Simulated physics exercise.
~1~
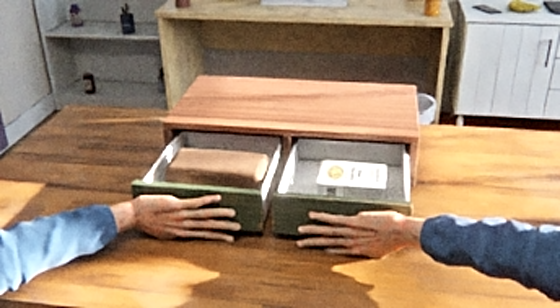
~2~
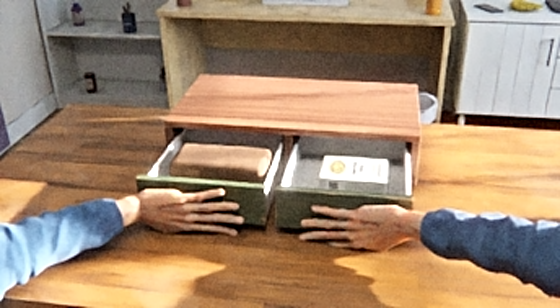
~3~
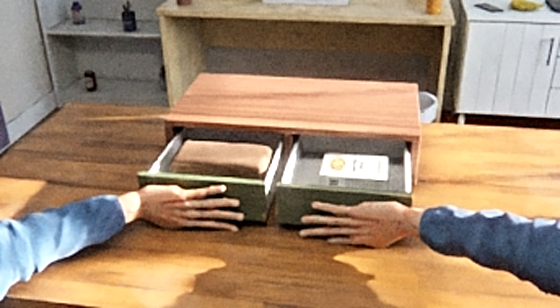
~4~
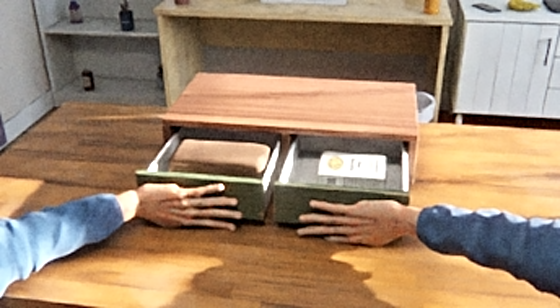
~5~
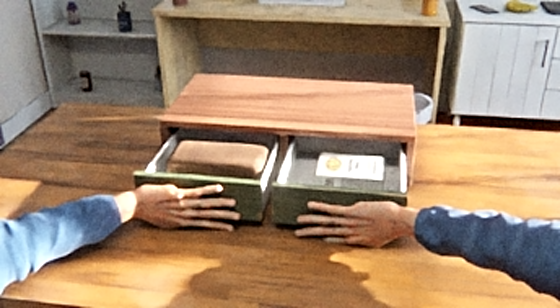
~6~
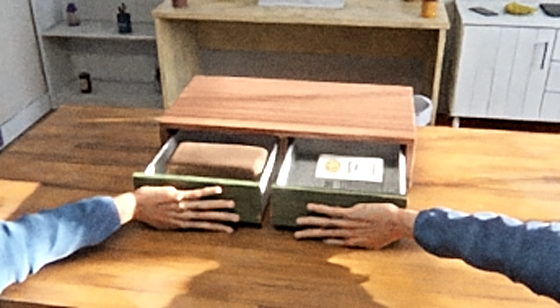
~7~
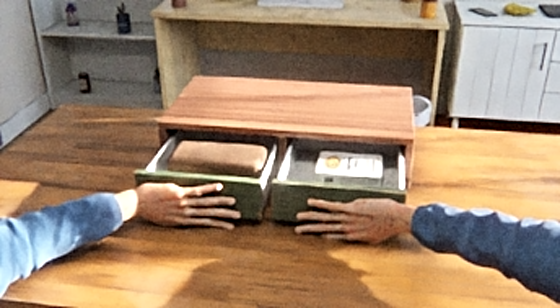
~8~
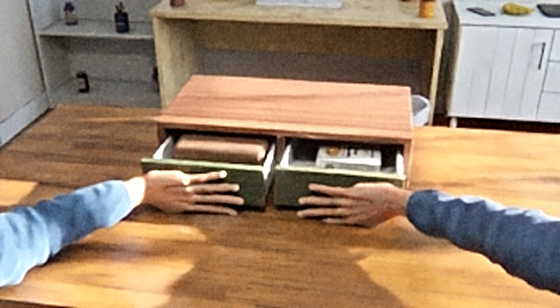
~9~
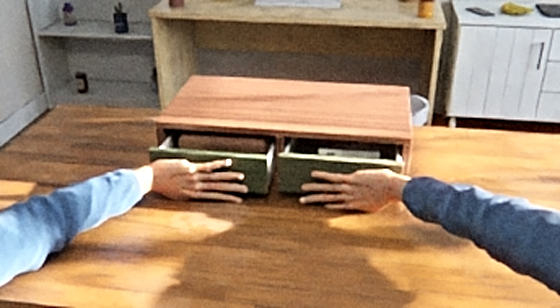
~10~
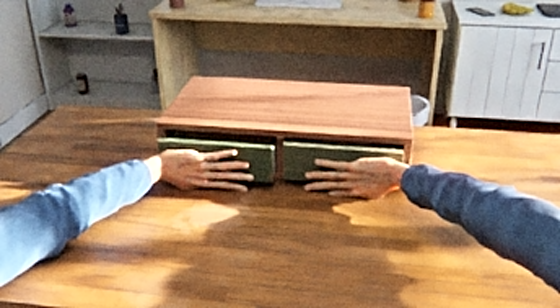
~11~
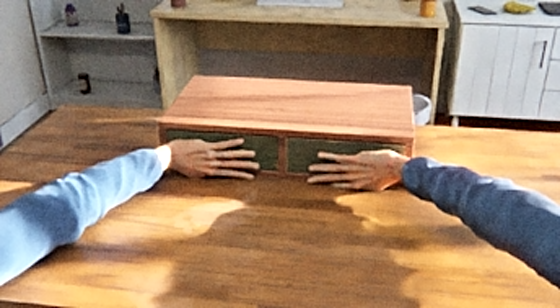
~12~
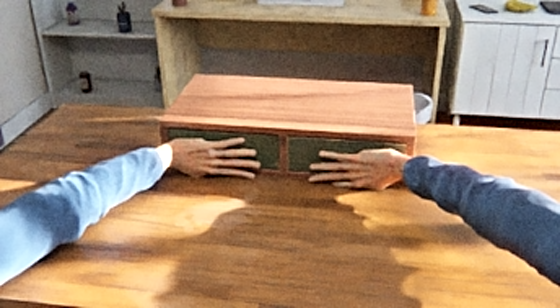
On a wooden table in a home, two hands rest against the fronts of two open green drawers in a small wooden chest, the left holding a brown block-like item and the right a white packet. The hands then push both drawers in together until they are fully shut.
